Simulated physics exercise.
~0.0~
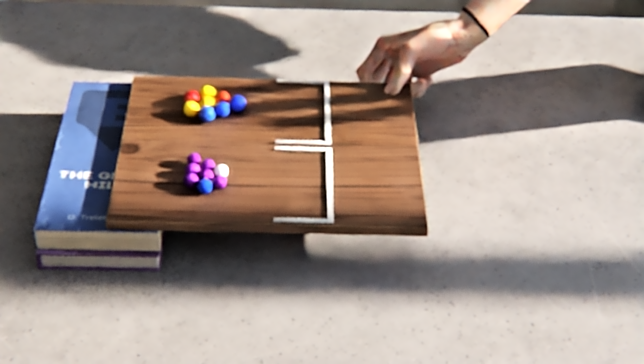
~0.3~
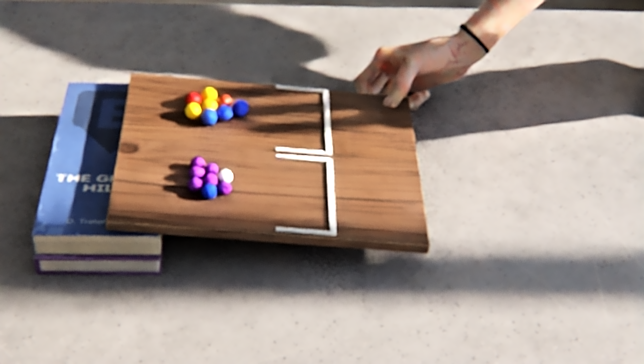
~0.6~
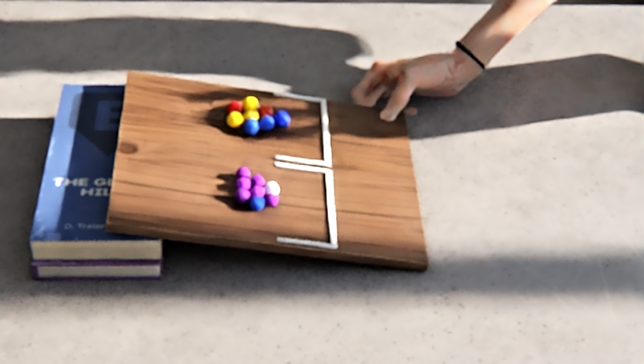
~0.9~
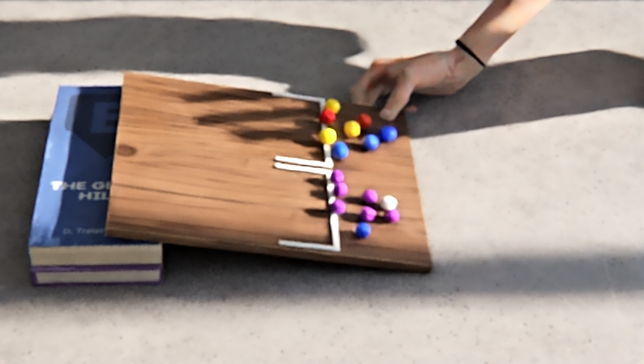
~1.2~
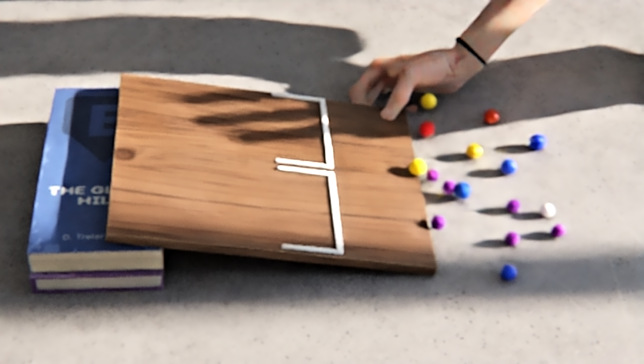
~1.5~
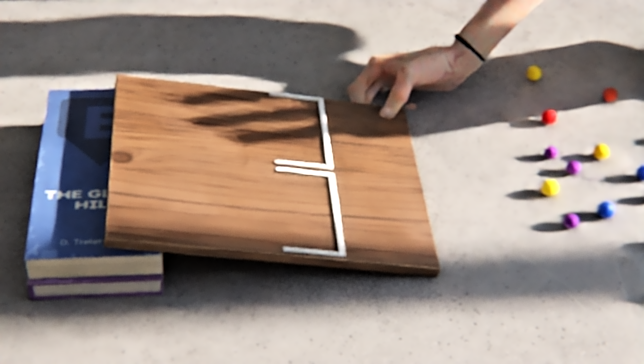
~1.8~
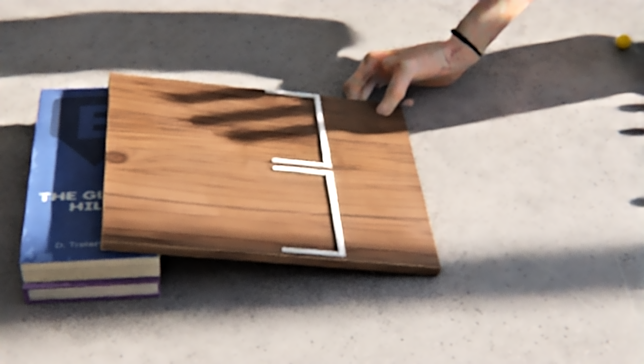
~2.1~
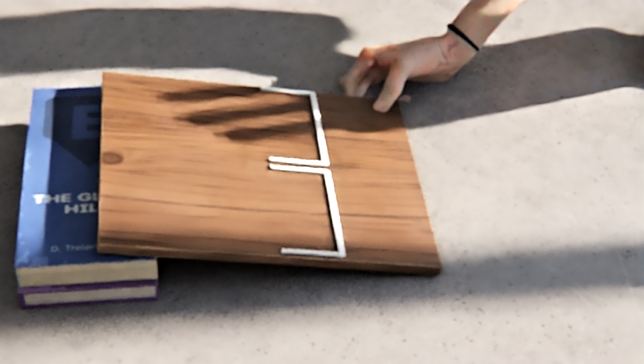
At the start, a wooden board rests with its left end on two stacked books while a hand holds its right end, and two clusters of small colourful balls sit behind white bars. The hand lowers its end, tilting the board gently down to the right. Both clusters begin sliding toward the bars, then spread out as they pass over them. The balls roll off the board's right edge and scatter across the grey surface. They continue rightward out of view, leaving the bare, sloping board with the hand still beside it.
